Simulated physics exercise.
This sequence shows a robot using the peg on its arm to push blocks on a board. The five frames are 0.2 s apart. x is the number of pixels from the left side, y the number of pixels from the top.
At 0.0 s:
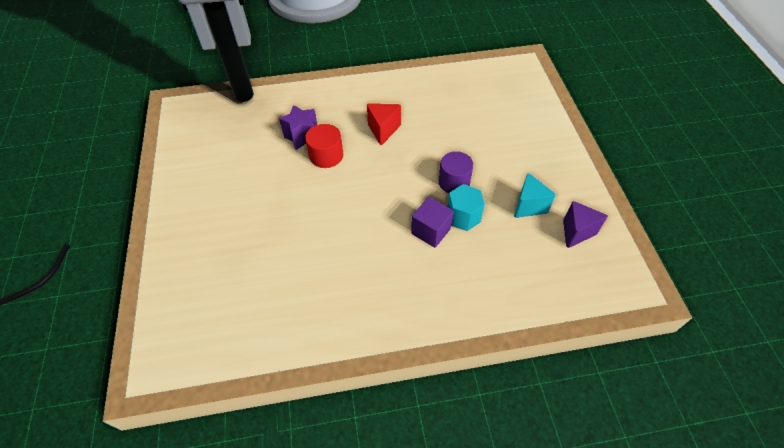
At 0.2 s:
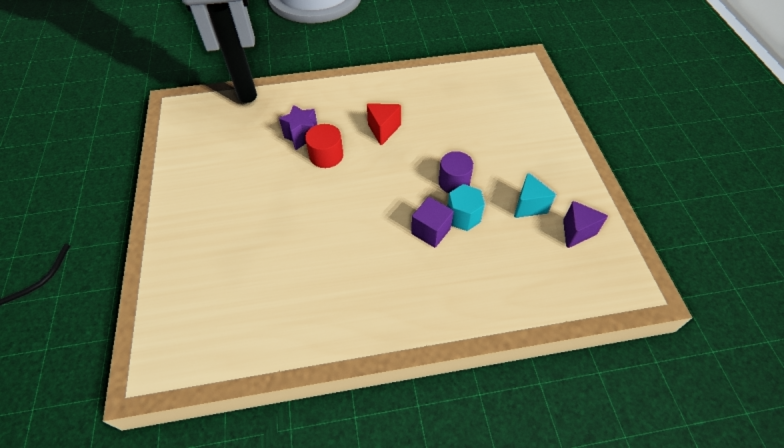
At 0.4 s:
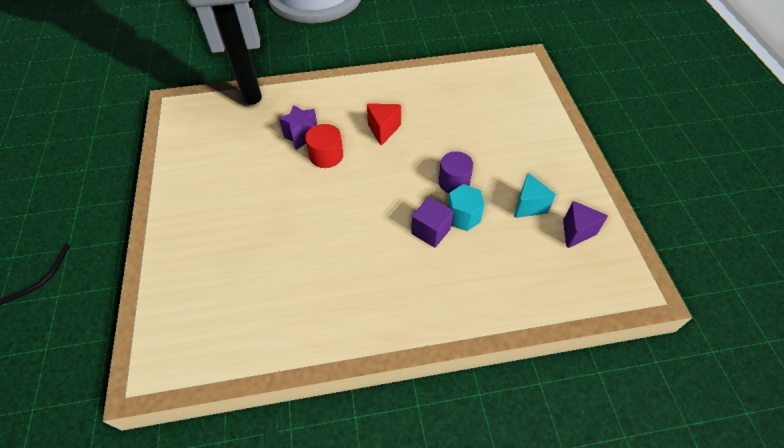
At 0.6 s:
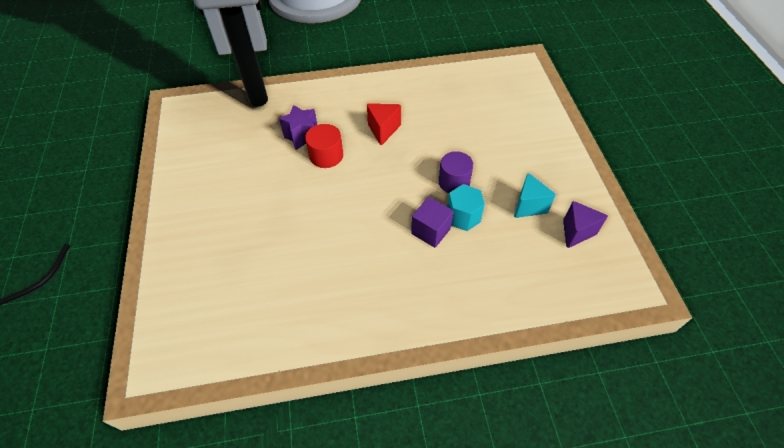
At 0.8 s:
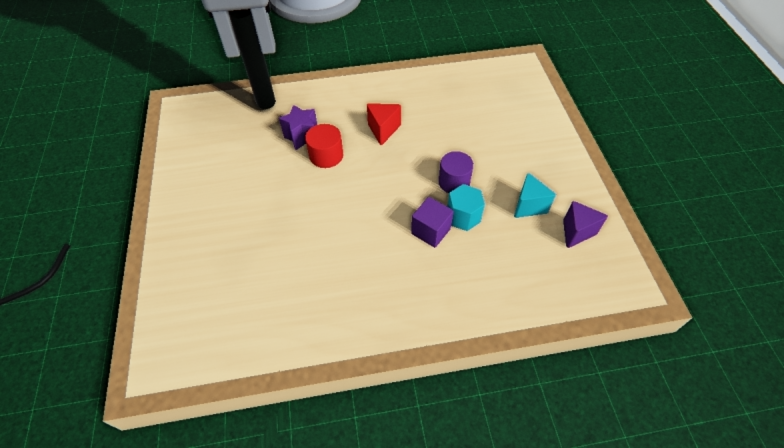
On a green, grid-lined surface, a pale wooden board with a brown border is seen from above at an angle. A purple star-shaped block touches a red cylinder near the upper left beside a red triangle, while purple and cyan blocks sit right of centre. The robot arm's black peg slides slightly right and toward the viewer near the star, while the blocks and camera stay still.
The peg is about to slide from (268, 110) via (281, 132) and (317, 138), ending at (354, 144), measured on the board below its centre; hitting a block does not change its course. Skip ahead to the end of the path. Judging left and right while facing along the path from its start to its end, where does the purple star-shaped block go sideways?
It moves over to the left.
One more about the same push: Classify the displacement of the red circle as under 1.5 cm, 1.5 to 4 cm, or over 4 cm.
It goes beyond 4 cm.
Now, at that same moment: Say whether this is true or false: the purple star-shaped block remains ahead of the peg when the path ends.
The claim holds.
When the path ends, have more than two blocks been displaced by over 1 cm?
Going by the path, no.
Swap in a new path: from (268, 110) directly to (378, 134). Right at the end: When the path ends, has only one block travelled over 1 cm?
My answer is yes.
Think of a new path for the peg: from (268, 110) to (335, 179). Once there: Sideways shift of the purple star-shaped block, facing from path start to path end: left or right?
Its shift is leftward.
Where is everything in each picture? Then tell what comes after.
Lower end of the peg at (245, 97), tops of blocks, purple star-shaped block at (298, 117), red circle at (323, 136), red triangle at (383, 111), in the first picture.
Peg at (248, 98), blocks as before, in the second picture.
Peg at (253, 99), blocks as before, in the third picture.
Peg at (259, 101), blocks as before, in the fourth picture.
Peg at (267, 104), purple star-shaped block at (298, 117), red circle at (323, 136), red triangle at (383, 111), in the fifth picture.
The first path, step by step. One third of the way, peg at (280, 126); nothing pushed yet.
Two thirds of the way, peg at (316, 132); purple star-shaped block at (335, 125); red circle at (346, 146).
At the end, peg at (353, 138); purple star-shaped block at (371, 137), turned 20° clockwise; red circle at (368, 161); red triangle not moved.
